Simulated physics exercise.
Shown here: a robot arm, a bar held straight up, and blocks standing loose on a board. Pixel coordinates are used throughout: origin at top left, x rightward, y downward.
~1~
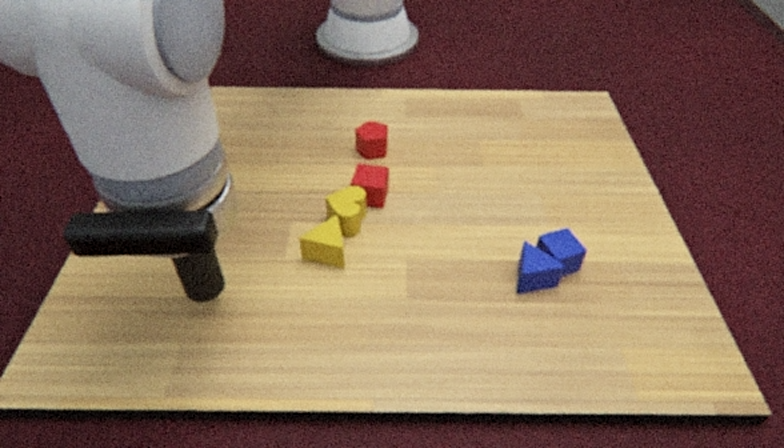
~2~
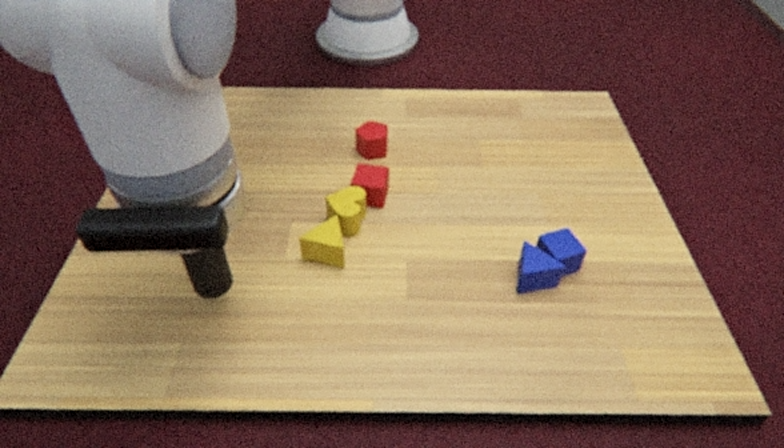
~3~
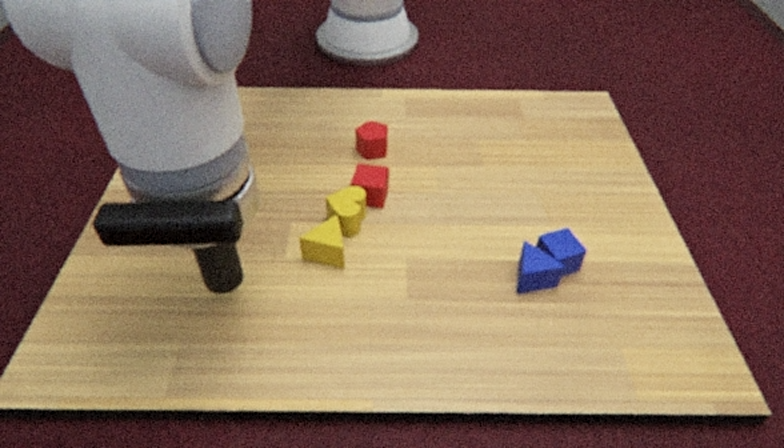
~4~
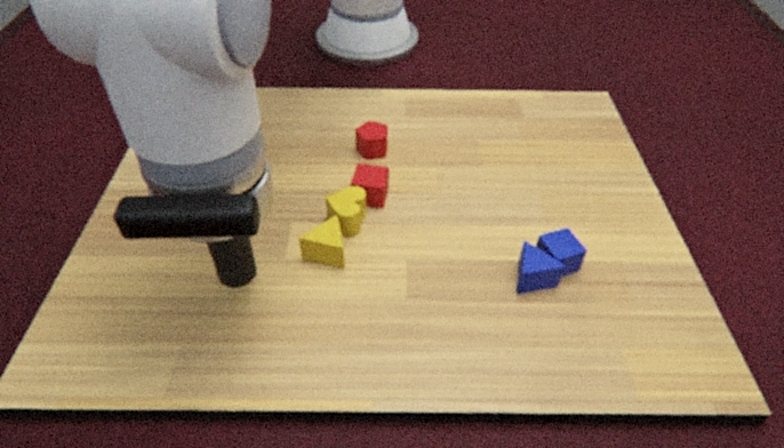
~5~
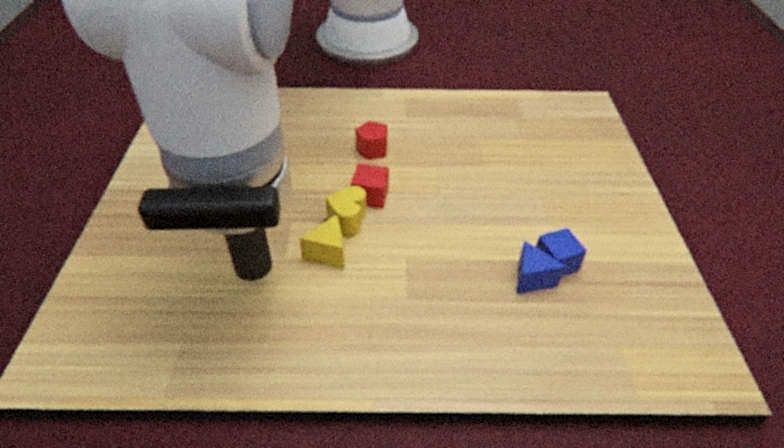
A white robot arm holding a black upright bar stands at the left of a pale wooden board on a dark red surface, seen from above at an angle. Two red blocks and two yellow ones, a heart and a triangle, sit near the middle, with two blue blocks to the right. The arm carries the bar slowly a short way rightward and slightly up the view, while the blocks and camera stay still.
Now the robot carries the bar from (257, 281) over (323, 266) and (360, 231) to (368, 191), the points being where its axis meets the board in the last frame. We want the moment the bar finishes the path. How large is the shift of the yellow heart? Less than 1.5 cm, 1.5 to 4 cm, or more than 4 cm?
Range: Over 4 cm.
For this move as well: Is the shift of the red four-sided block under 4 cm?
My answer is no.
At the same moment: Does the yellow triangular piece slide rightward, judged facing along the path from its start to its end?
In short: Yes.
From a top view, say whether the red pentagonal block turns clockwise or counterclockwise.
My answer: Anticlockwise.
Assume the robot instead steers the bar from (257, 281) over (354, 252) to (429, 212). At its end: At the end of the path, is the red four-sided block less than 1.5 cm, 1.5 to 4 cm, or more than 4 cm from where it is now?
It goes hardly anywhere, under 1.5 cm.
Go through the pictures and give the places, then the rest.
In the first picture, bar tip at (205, 287); block tops, yellow triangular piece at (326, 233); yellow heart at (347, 200); red four-sided block at (370, 175); red pentagonal block at (373, 130).
In the second picture, bar at (213, 284); blocks unchanged.
In the third picture, bar at (224, 279); blocks unchanged.
In the fourth picture, bar at (238, 273); blocks unchanged.
In the fifth picture, bar at (254, 267); yellow triangular piece at (326, 233); yellow heart at (347, 200); red four-sided block at (370, 175); red pentagonal block at (373, 130).
On the path given first. One third of the way, bar at (321, 252); yellow triangular piece at (345, 228), turned 25° clockwise; yellow heart at (357, 200), turned 35° anticlockwise.
Two thirds of the way, bar at (359, 217); yellow triangular piece at (391, 205), turned 45° clockwise; yellow heart at (367, 184), turned 80° anticlockwise; red four-sided block at (372, 163), turned 15° clockwise.
At the end, bar at (367, 177); yellow triangular piece at (392, 198), turned 85° clockwise; yellow heart at (380, 150), turned 65° anticlockwise; red four-sided block at (392, 133), turned 30° clockwise; red pentagonal block at (377, 116), turned 30° anticlockwise.
